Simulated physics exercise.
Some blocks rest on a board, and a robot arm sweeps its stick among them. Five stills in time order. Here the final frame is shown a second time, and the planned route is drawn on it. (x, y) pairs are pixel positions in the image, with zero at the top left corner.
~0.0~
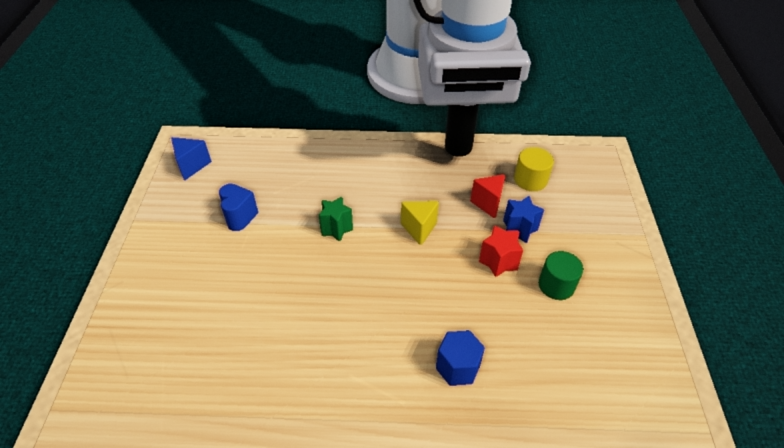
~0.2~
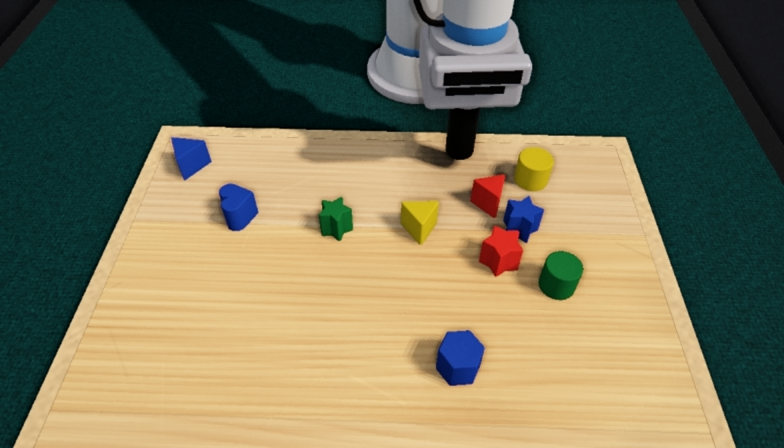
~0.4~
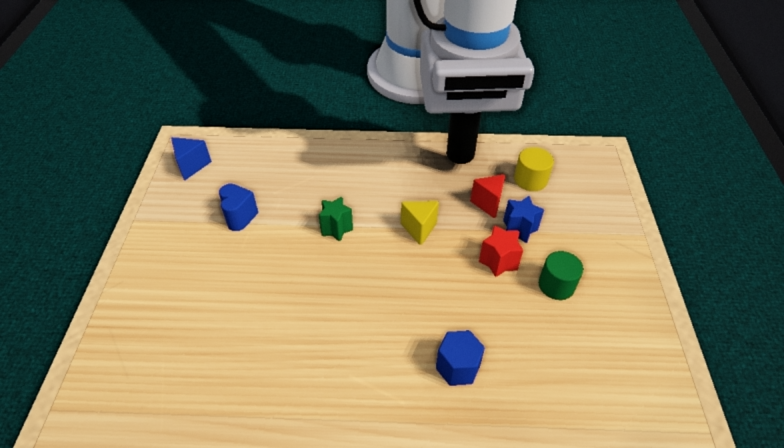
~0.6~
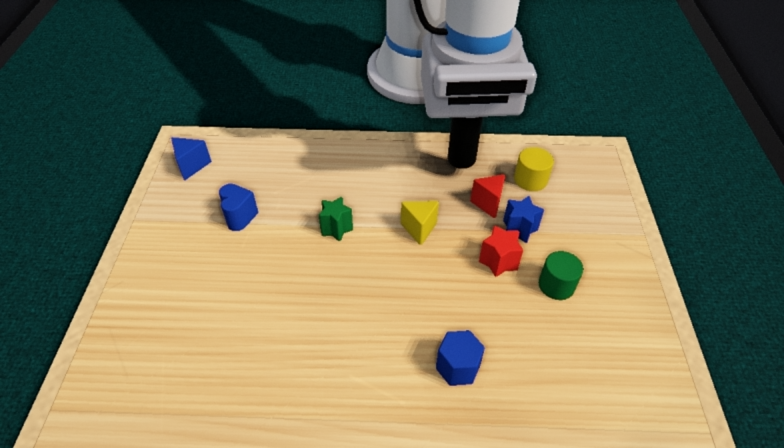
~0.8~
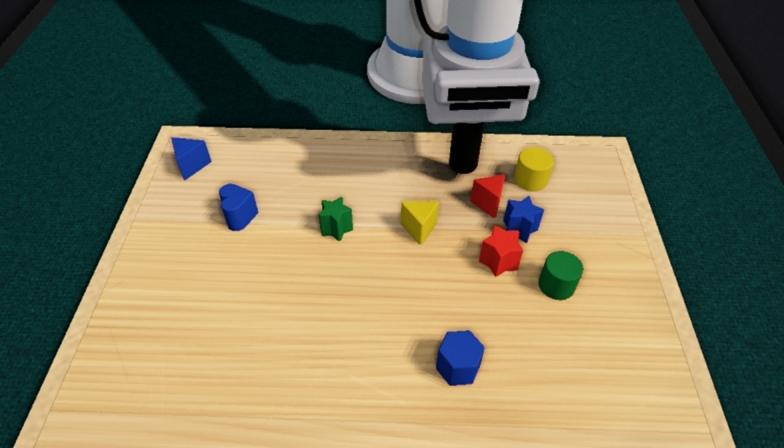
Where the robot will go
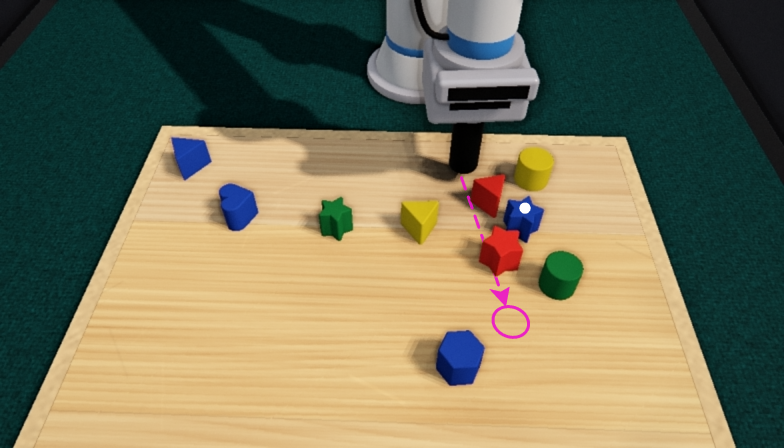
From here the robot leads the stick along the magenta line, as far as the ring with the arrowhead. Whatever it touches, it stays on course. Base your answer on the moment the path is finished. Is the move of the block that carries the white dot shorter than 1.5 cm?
It seems so.
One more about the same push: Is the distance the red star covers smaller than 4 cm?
I expect not.
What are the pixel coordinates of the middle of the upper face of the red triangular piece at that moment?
(507, 197)
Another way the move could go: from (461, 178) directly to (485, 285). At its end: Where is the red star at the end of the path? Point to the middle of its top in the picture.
It is at (522, 261).
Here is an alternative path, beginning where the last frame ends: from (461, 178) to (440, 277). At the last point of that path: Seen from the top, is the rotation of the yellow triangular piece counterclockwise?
I'd say no.
Path on the board, in a line from (461, 178) to (511, 322); the dot is on the blue star.
What follows on the original path. One third of the way, stick (478, 208); red triangular piece (507, 197), turned 80° anticlockwise; blue star (529, 212), turned 15° anticlockwise.
Two thirds of the way, stick (495, 256); red triangular piece (507, 197), turned 85° anticlockwise; red star (525, 272), turned 25° anticlockwise; blue star (530, 212), turned 15° anticlockwise.
At the end, stick (514, 311); red triangular piece (507, 197), turned 85° anticlockwise; red star (551, 300), turned 110° anticlockwise; blue star (530, 212), turned 15° anticlockwise; green cylinder in place.
